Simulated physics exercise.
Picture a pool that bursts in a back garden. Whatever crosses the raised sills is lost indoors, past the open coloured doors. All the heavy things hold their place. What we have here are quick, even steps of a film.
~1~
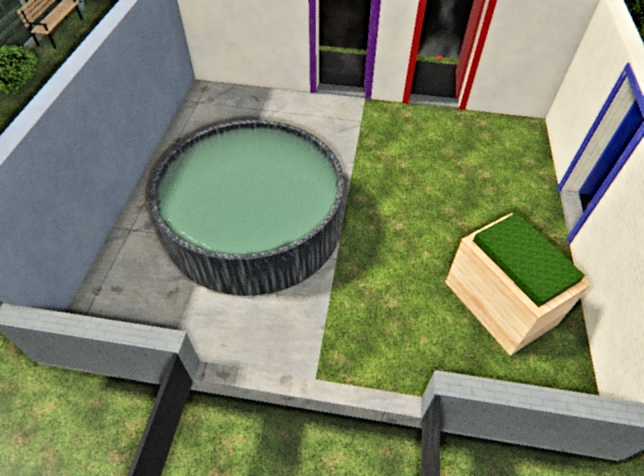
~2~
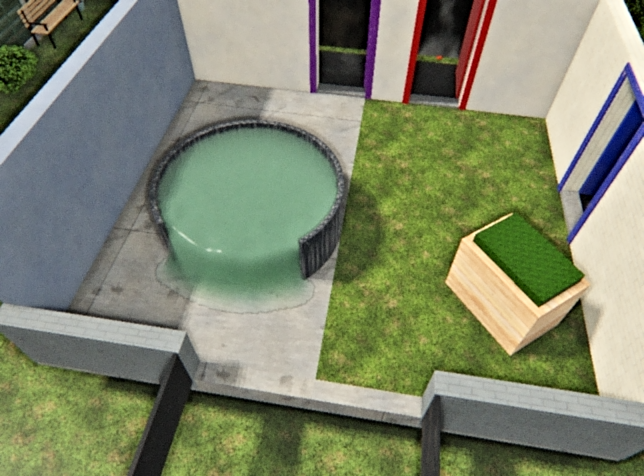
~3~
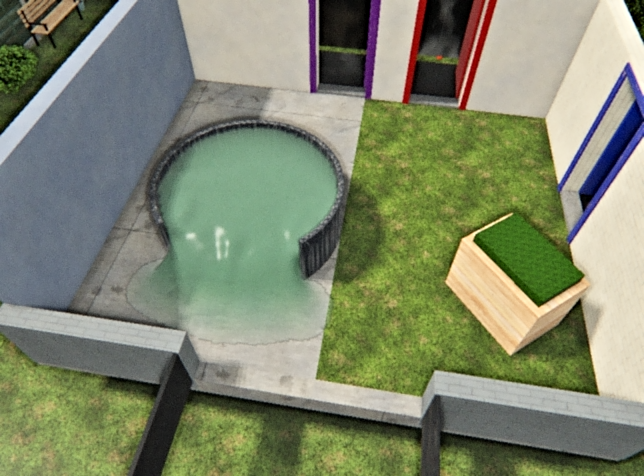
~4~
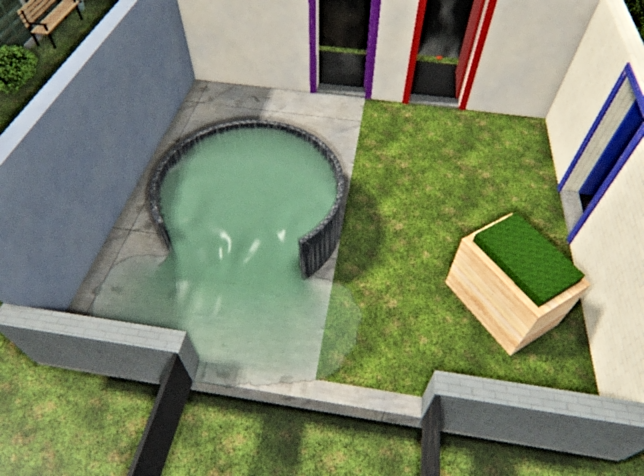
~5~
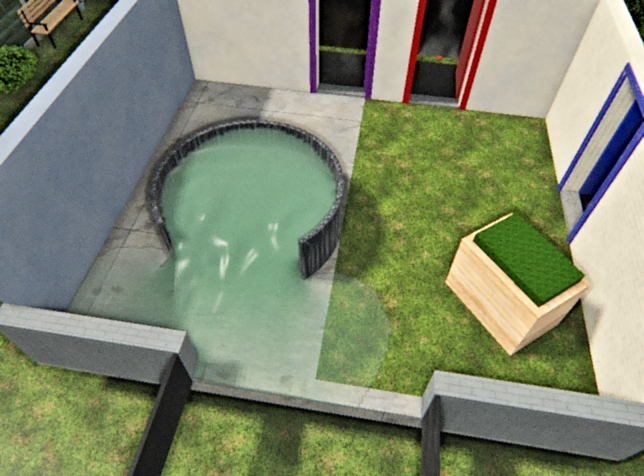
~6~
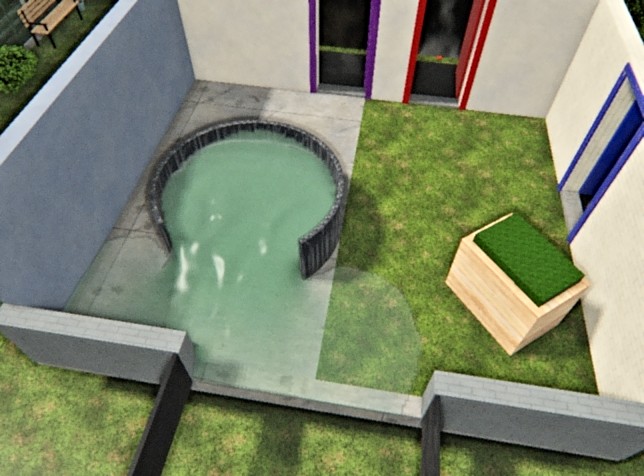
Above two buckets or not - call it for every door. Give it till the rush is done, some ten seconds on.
Purple door: Not above two buckets; red door: Not above two buckets; blue door: Not above two buckets.
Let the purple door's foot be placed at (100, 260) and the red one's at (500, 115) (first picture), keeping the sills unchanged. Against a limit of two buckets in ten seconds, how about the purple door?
The purple door crosses the line.
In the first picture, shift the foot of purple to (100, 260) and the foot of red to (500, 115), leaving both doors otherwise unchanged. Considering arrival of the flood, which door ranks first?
Result: The door marked purple.
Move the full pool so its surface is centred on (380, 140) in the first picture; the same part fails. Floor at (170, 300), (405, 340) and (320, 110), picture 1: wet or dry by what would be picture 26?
Going through the three places: In the spill, in the spill, out of reach.
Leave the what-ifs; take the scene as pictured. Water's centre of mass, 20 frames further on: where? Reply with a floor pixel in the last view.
It is near (218, 237).
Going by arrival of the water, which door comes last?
Answer: The blue door.
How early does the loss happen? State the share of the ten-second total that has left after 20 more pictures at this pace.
Working it through, I arrive at 70 per cent.
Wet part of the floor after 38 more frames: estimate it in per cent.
Near 65 in a hundred.
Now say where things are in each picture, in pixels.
Still water in the round pool at (249, 185), in the first frame.
Water pours out at (229, 281) and has run to (167, 262), in the second frame.
The front is at (136, 281), out from the gap at (229, 282), in the third frame.
The front is at (104, 289), out from the gap at (230, 283), in the fourth frame.
Water pours out at (230, 284) and has run to a hidden place, in the fifth frame.
The front is at a hidden place, out from the gap at (230, 283), in the sixth frame.
A moment on, water covers 20 % of the floor; the purple door not reached, the red door not reached, the blue door not reached.
Next, water covers 30 % of the floor; the purple door not reached, the red door not reached, the blue door not reached.
Then, water covers 40 % of the floor; the purple door not reached, the red door not reached, the blue door not reached.
Later, water covers 65 % of the floor; the purple door wet at the sill, nothing in, the red door wet at the sill, nothing in, the blue door not reached.
In the end, water covers 95 % of the floor; the purple door under two buckets in, the red door under two buckets in, the blue door wet at the sill, nothing in.
